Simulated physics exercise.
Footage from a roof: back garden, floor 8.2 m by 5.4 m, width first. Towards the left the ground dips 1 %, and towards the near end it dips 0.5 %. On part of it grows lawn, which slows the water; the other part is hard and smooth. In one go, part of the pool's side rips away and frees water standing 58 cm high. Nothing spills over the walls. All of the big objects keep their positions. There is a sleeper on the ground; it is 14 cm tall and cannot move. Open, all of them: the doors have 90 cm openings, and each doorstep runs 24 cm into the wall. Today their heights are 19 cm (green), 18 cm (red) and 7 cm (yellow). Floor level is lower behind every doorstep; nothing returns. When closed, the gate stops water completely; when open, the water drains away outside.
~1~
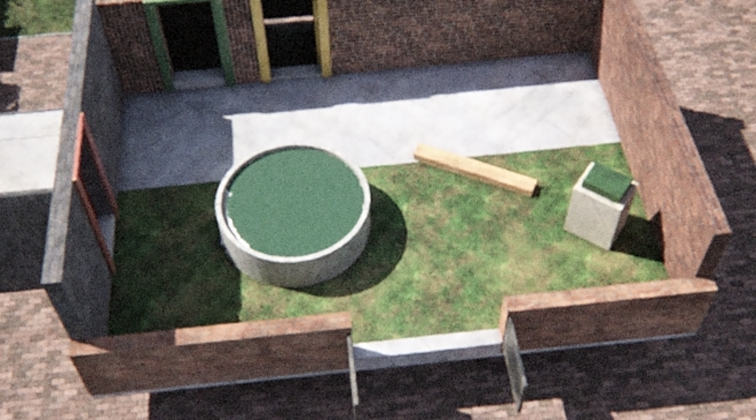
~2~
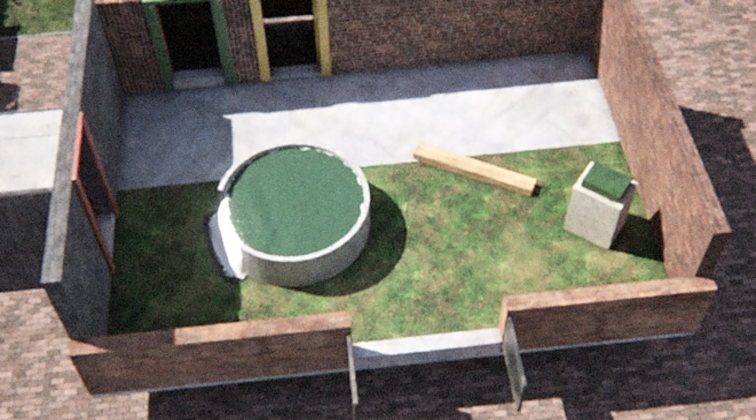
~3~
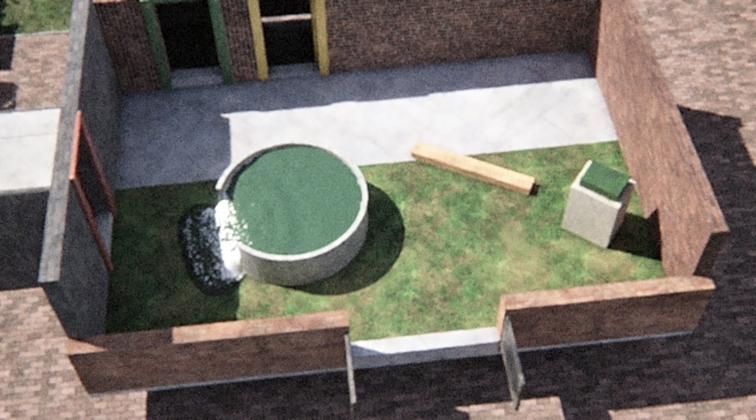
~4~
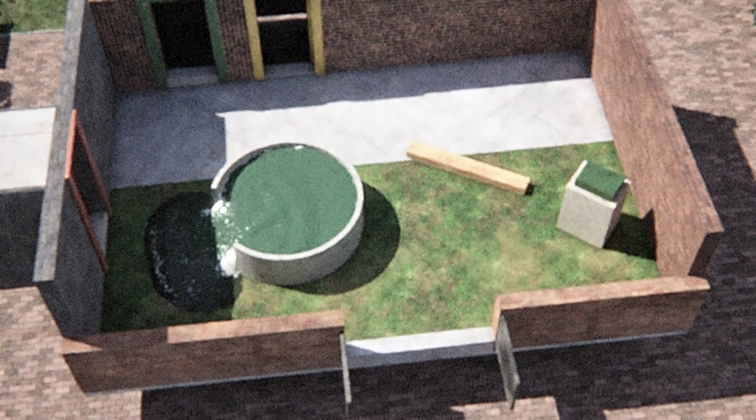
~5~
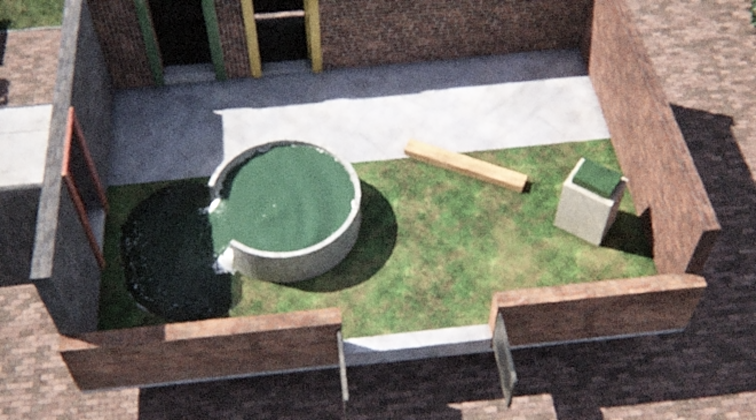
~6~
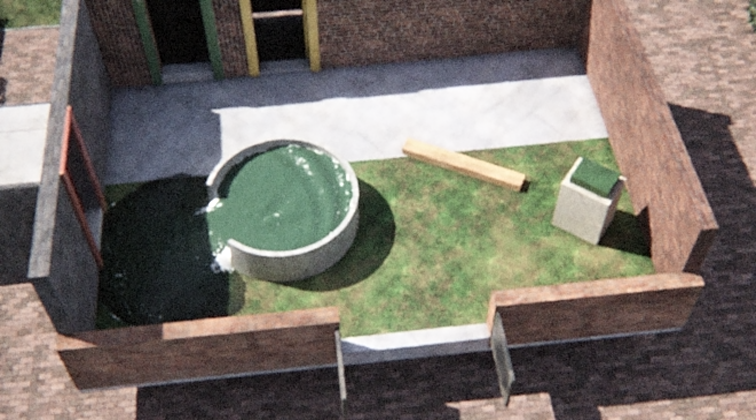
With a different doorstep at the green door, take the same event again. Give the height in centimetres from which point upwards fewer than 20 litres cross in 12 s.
Roughly 7 cm.
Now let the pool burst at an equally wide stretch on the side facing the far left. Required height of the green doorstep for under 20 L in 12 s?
Near 20 cm.
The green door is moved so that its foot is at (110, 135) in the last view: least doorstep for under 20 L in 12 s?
You'd want it roughly 7.0 cm high.
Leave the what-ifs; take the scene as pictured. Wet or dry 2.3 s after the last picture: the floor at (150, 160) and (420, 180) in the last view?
Taking them as asked: Awash, then spared.
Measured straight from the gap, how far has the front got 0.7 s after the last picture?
I make it some 2.6 m.
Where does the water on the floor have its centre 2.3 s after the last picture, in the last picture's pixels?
It lies near (209, 244) in the last picture.
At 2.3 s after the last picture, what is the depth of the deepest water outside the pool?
About 27 cm.
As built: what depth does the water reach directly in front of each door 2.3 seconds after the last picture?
In cm: Green 6, red 21, yellow 0.
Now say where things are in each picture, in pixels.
The first frame shows still water, 58 cm deep, in the pool at (293, 202); the green door at (192, 44) is dry.
In the second frame, water pours out at (227, 238) and has run 0.3 m, to (229, 278); about 8 cm deep outside, 58 cm at the back.
In the third frame, the front is at (199, 283), 0.7 m from the gap at (225, 238); 0.9 m2 of floor is wet, 58 cm left at the back.
In the fourth frame, the gap is at (221, 238), the front 1.1 m out at (161, 289); the back of the pool holds 58 cm.
In the fifth frame, water pours out at (218, 235) and has run 1.4 m, to (134, 289); about 7 cm deep outside, 57 cm at the back.
In the sixth frame, the gap is at (216, 234), the front 1.8 m out at (107, 298); the back of the pool holds 50 cm; 2.2 m in a straight line remain to the green door at (180, 38).
Then, 0.7 s after the last picture water covers 15 % of the floor, deepest (32 cm) near (113, 267); it has not reached the green door.
Then, 2.3 s after the last picture water covers 25 % of the floor, deepest (27 cm) near (94, 365); 6 cm at the green door, 0 litres in over its 19 cm doorstep.
Then, 11.3 s after the last picture water covers 85 % of the floor, deepest (9 cm) near (94, 365); 6 cm at the green door, 0 litres in over its 19 cm doorstep.
At the green door as built, the water peaked near 11 cm, 3.1 s after the last picture.
With a doorstep of 6.5 cm, 30 litres would have come in within the 12 s; with 8 cm, 12 litres. So under 20 litres takes about 7 cm.
